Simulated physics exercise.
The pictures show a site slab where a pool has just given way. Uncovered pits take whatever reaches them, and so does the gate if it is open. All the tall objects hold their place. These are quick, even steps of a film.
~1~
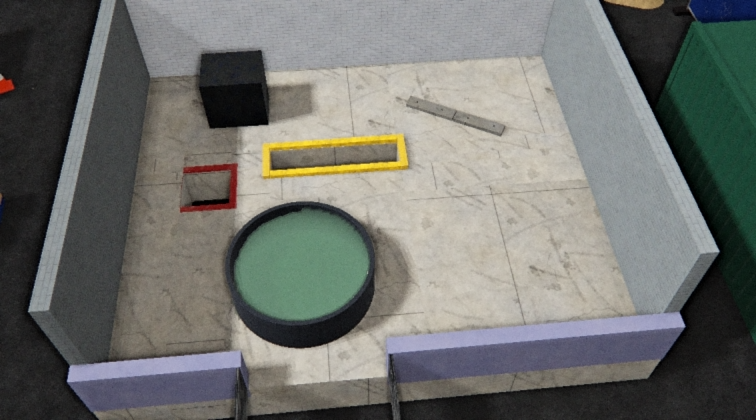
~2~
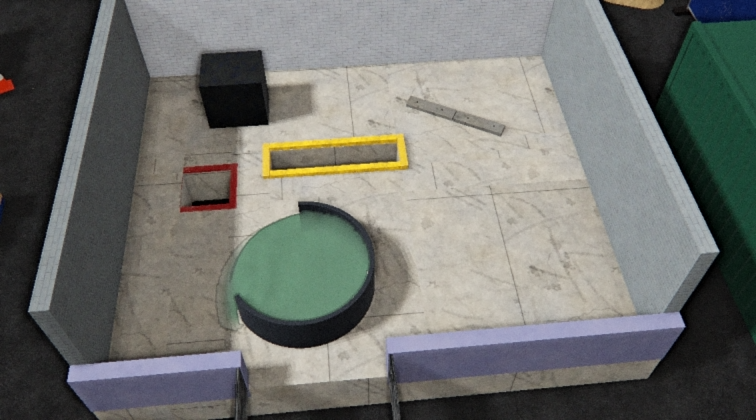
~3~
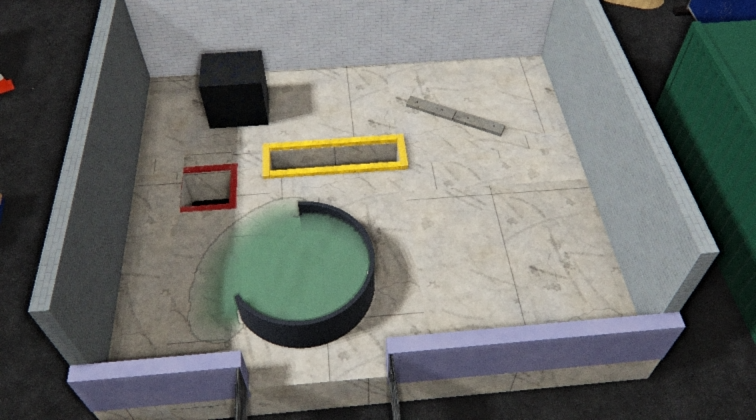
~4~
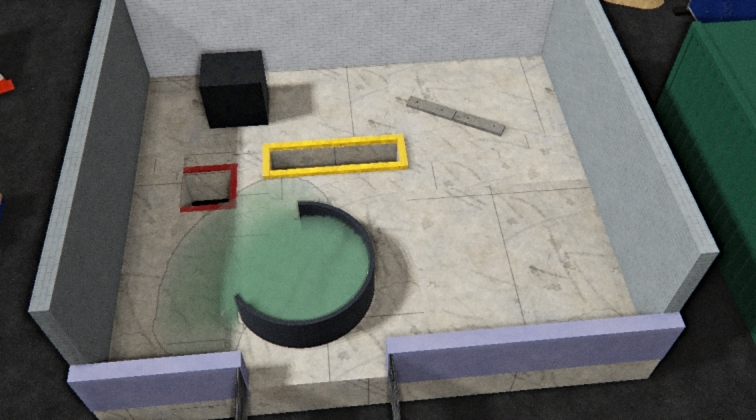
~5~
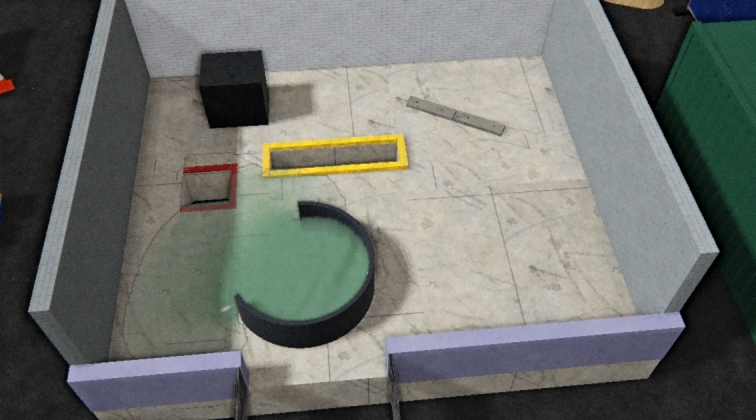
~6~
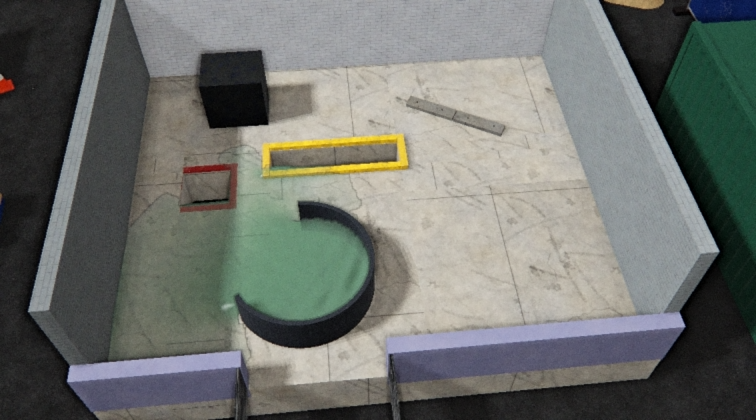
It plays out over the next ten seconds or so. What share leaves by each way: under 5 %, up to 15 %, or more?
In the end: The gate takes from 5 to 15 %; the red pit takes over 15 %; the yellow pit takes under 5 %.
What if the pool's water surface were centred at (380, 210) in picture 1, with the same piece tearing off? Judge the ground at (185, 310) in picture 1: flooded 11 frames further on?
Verdict: Wet.
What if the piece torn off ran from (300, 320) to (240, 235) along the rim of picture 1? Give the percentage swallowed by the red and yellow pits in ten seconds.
Per cent: Red 25, yellow 0.
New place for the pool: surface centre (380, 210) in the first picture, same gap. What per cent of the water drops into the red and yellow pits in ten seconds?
In per cent: Red 30, yellow 20.
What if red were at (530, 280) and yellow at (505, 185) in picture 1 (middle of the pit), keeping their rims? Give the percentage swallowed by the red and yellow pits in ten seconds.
Parts in a hundred: Red 0, yellow 0.
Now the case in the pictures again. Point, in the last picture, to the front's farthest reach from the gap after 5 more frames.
Near (183, 117).
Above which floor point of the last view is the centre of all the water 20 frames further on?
Roughly at (219, 228).
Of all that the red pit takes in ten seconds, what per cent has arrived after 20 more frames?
I make it 55 per cent.
A moment on, water covers 20 % of the floor; the gate 0 %, the red pit 7 %, the yellow pit 1 %.
Next, water covers 30 % of the floor; the gate 0 %, the red pit 13 %, the yellow pit 2 %.
Then, water covers 35 % of the floor; the gate 0 %, the red pit 21 %, the yellow pit 2 %.
Later, water covers 50 % of the floor; the gate 6 %, the red pit 30 %, the yellow pit 2 %.
In the end, water covers 70 % of the floor; the gate 9 %, the red pit 39 %, the yellow pit 2 %.
